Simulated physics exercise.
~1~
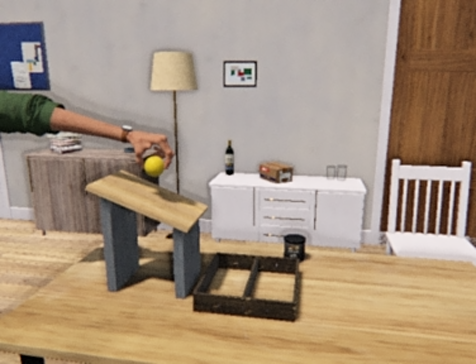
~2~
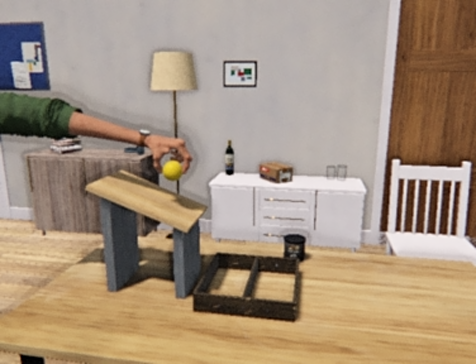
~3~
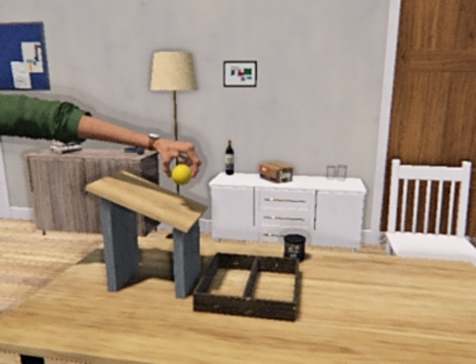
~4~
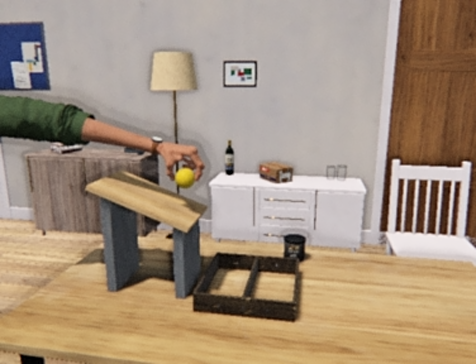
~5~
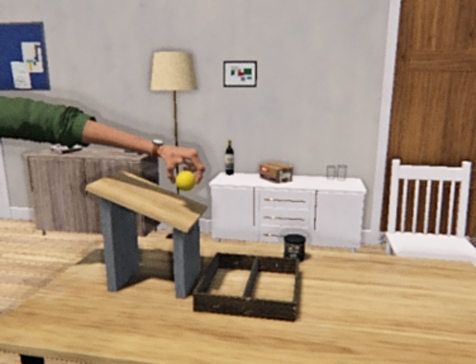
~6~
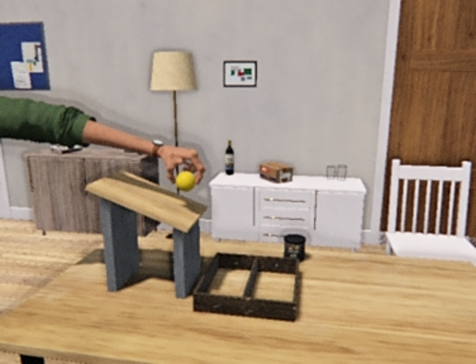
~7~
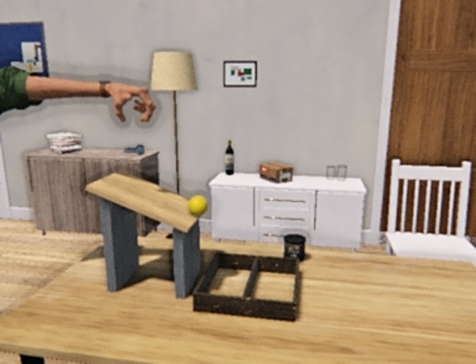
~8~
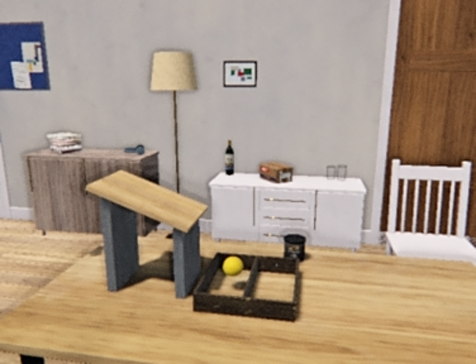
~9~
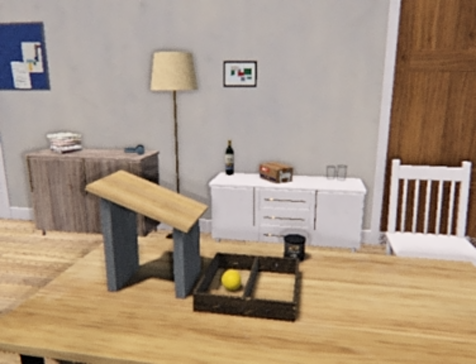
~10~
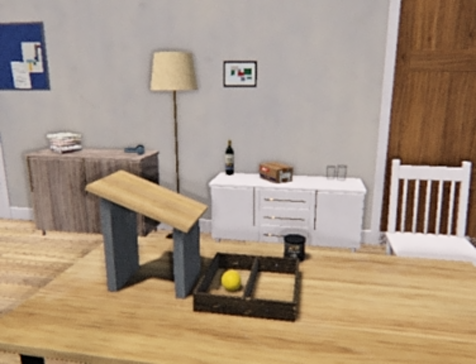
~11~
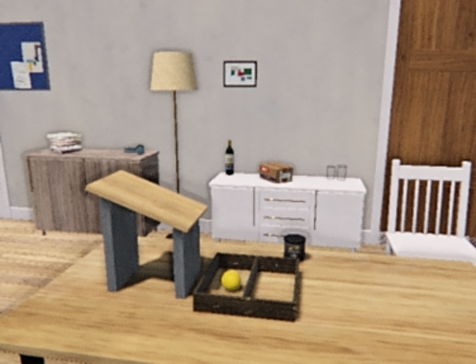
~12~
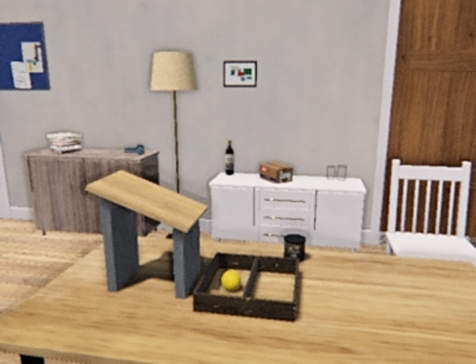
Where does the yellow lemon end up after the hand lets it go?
It ends up in the first bay of the tray, the one next to the slanted board.
A yellow lemon is held by a hand reaching in from the left above a slanted wooden board on a table, seen from the front and slightly above in a living room. A dark tray with two bays sits to the right of the board, with a black tin behind it. The hand carries the lemon a little to the right, pauses over the board's lower end, then lets go and draws back. The lemon leaves the board's lower edge and drops into the tray. It settles in the nearer bay, beside the board, while the tin stays in place.
